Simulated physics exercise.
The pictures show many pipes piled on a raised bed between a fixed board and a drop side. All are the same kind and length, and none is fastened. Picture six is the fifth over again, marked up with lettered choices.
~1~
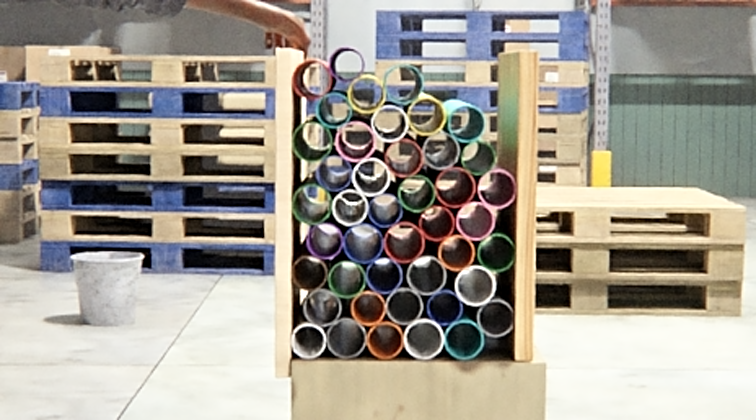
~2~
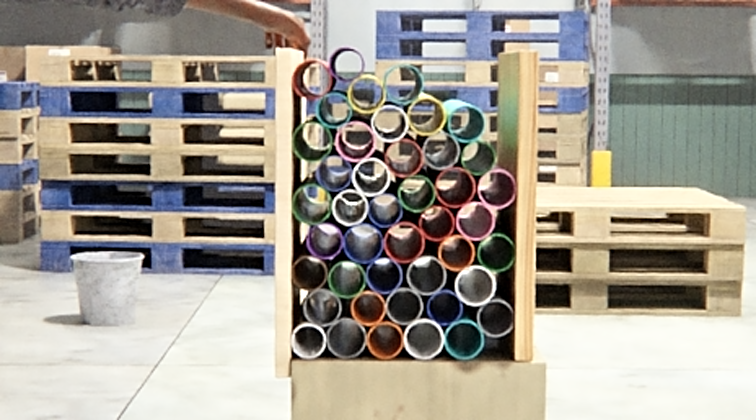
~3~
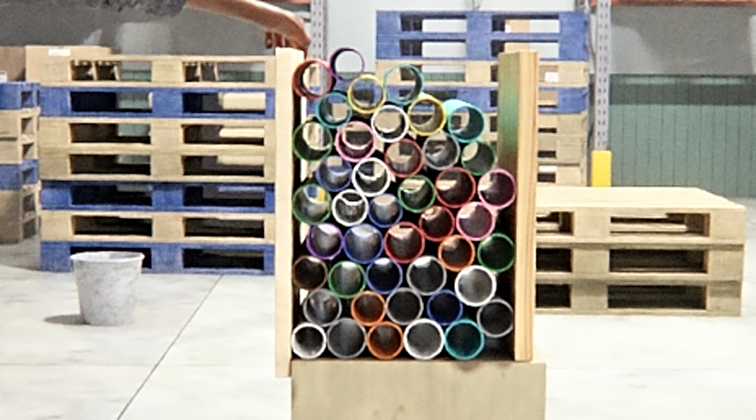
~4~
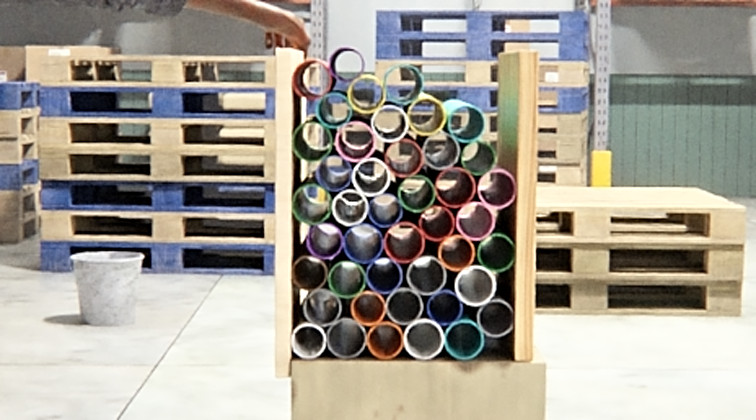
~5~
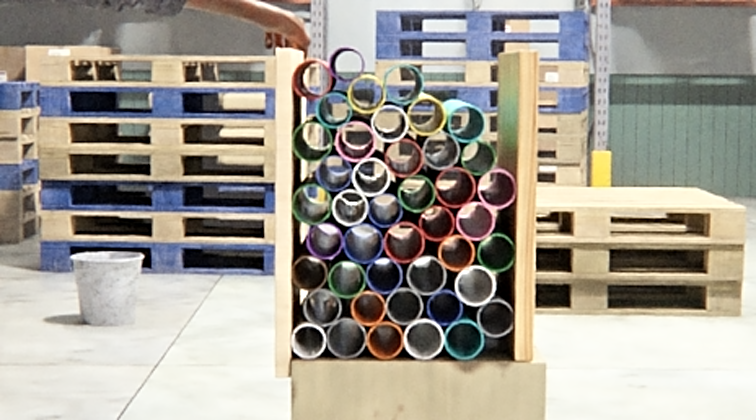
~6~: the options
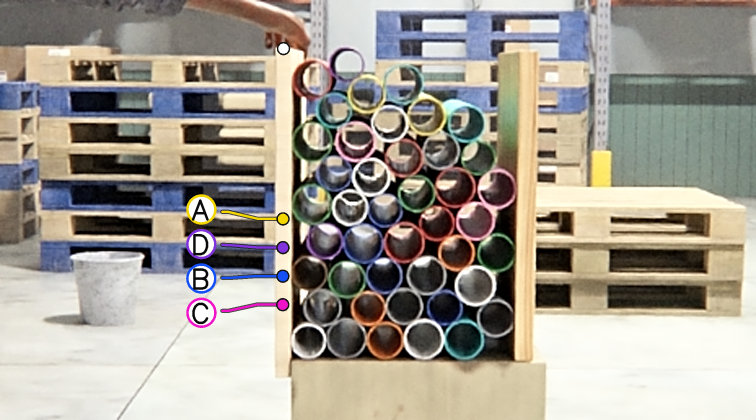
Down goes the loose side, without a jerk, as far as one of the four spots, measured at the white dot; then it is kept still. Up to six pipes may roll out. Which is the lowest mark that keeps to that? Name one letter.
Mark A is as low as it can go.
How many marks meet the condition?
One of the four.
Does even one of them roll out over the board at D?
Yes, at D.
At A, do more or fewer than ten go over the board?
Fewer than ten.
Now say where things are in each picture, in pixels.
In the first picture, side board (292, 201); a white pipe (309, 341); a grey pipe (323, 307).
In the second picture, a grey pipe (323, 307); a green pipe (347, 279).
In the third picture, a blue pipe (364, 243); a green pipe (312, 205).
In the fourth picture, a green pipe (417, 193); a green pipe (312, 142).
In the fifth picture, a white pipe (389, 124); side board (292, 201).
On the marked copy, A at (283, 219); B at (283, 276); C at (283, 305); D at (283, 248); the white dot at (284, 48).
Following A. Soon after the start, top of the board (292, 122).
Later, top of the board (291, 203).
In the end, top of the board (291, 218), four out over the board.
As for the rest, B more than six out over the board; C more than six out over the board; D more than six out over the board.
